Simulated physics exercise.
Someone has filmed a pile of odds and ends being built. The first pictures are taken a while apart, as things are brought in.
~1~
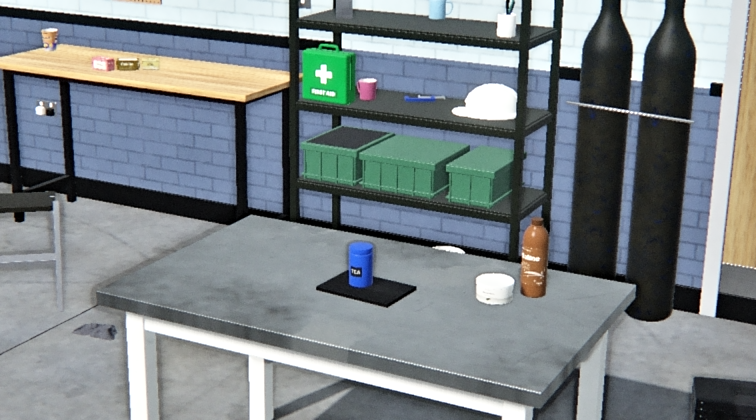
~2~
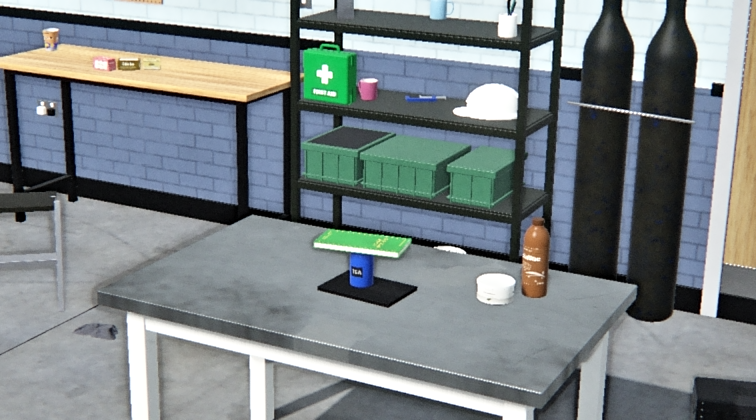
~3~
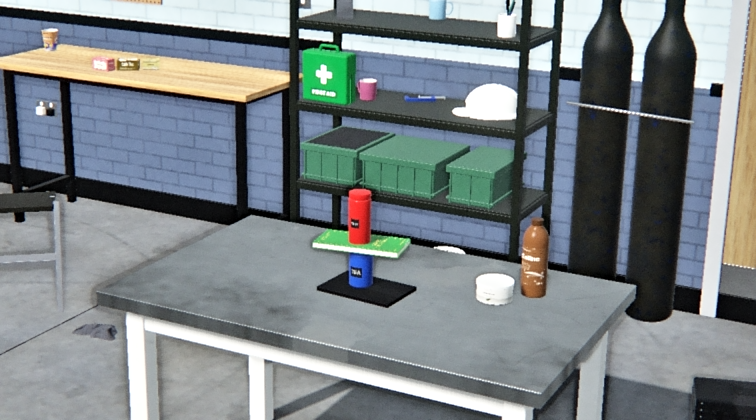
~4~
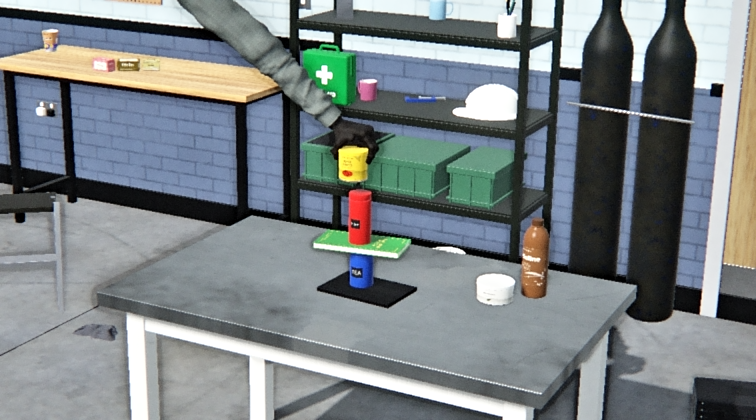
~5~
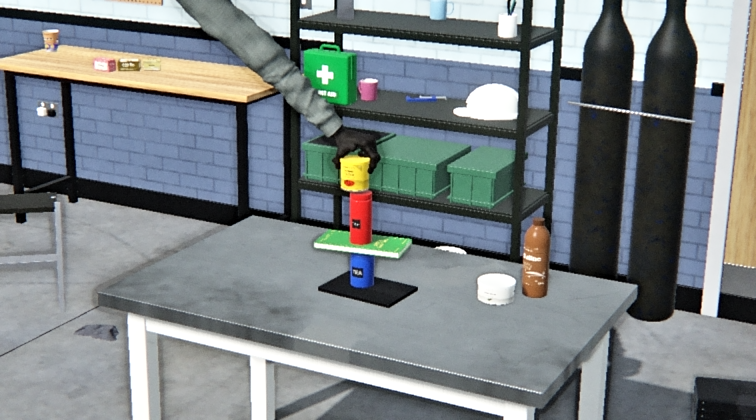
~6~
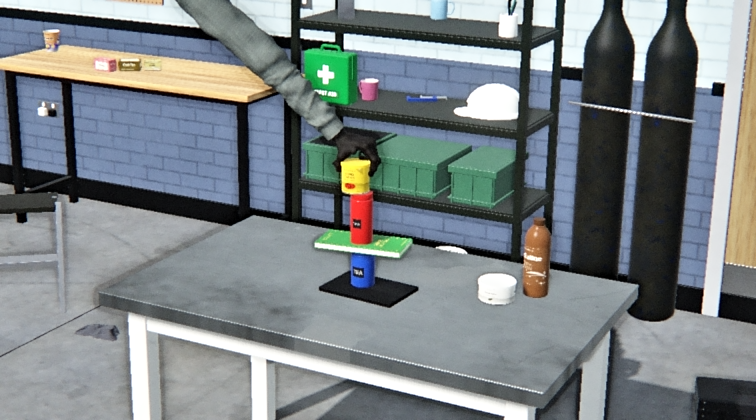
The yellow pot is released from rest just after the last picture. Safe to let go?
Outcome: The pile holds.
Then, 0.70 s later than the last frame, all is still.
Then, 1.70 s later than the last frame, yellow pot resting near (355, 177).
When it is over, all 7 as before. End places, in pixels of the last picture, yellow pot near (355, 177). The pile keeps its balance.
